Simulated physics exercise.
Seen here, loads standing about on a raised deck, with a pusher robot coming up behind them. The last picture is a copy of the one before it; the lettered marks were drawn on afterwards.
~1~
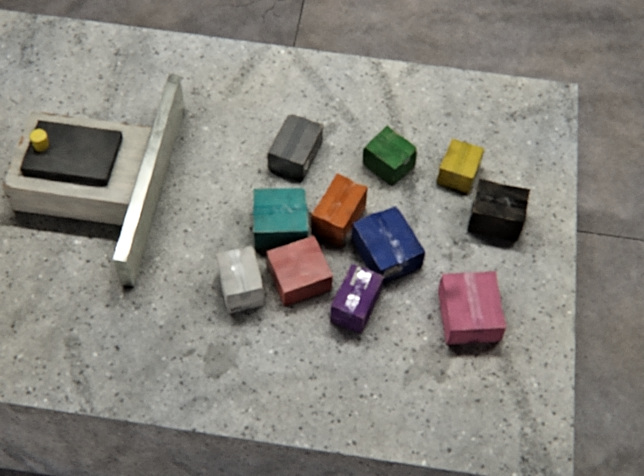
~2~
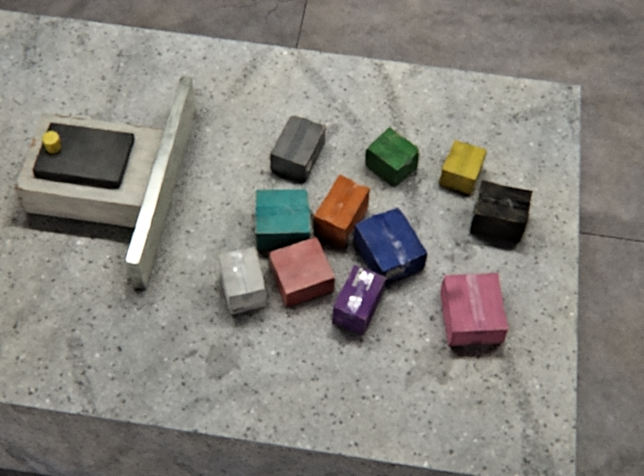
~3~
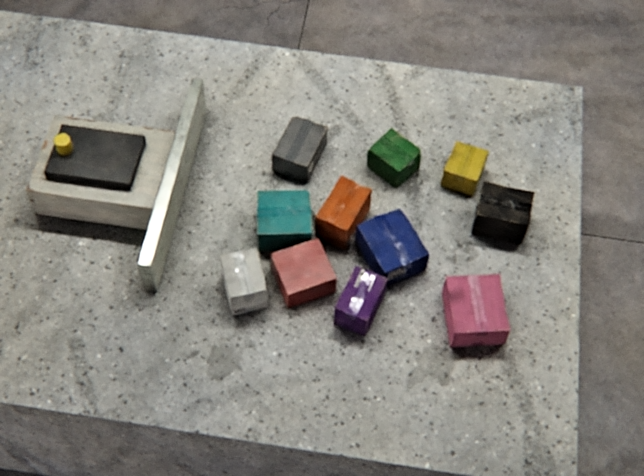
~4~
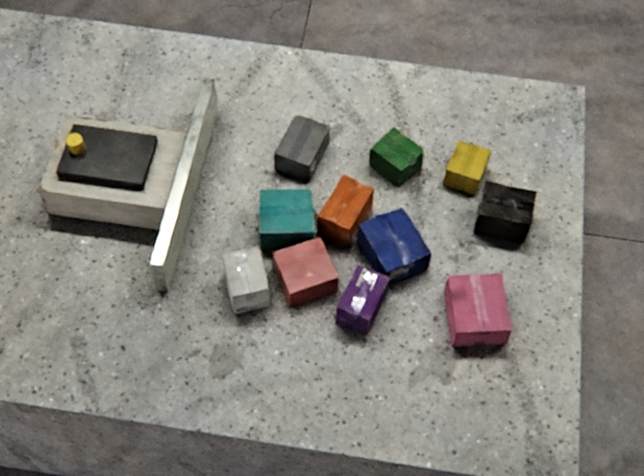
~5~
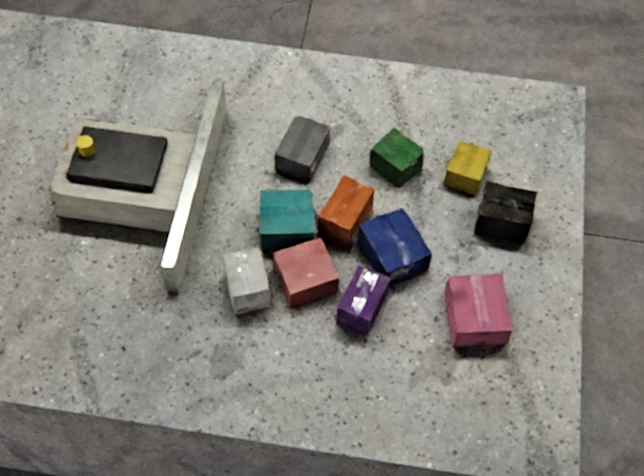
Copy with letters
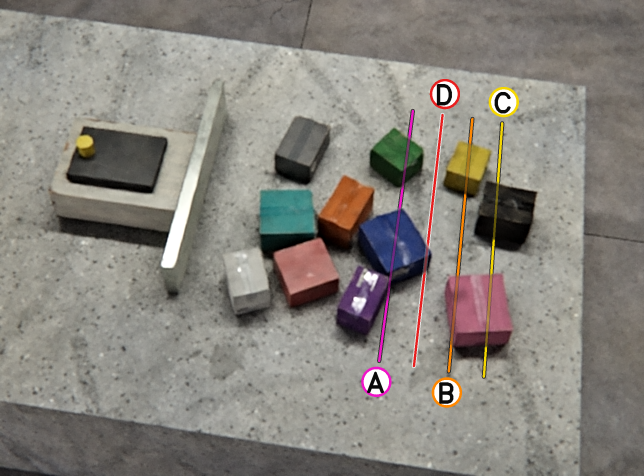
A pusher robot with a wide upright plate slid slowly to the right across a gray speckled deck, closing in on a cluster of colorful boxes that stayed where they were, still untouched.
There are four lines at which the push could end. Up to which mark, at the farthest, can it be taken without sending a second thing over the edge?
As far as mark B.
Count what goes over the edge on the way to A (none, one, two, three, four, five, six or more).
In all, none.
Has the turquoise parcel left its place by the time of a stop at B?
Yes.
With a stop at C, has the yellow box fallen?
Yes.
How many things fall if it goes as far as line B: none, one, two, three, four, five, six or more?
By then, none.
On the marked copy, A at (397, 226); B at (462, 235); C at (494, 240); D at (429, 231).
Following B. Soon after the start, robot (219, 172); purple parcel (380, 309); white box (297, 291).
Later, robot (315, 185); pink box (516, 326); blue parcel (501, 263).
In the end, robot (391, 196); pink box (582, 346); black parcel (581, 223); none fallen.
As for the rest, A is within the limit but short; C drops four; D is within the limit but short.
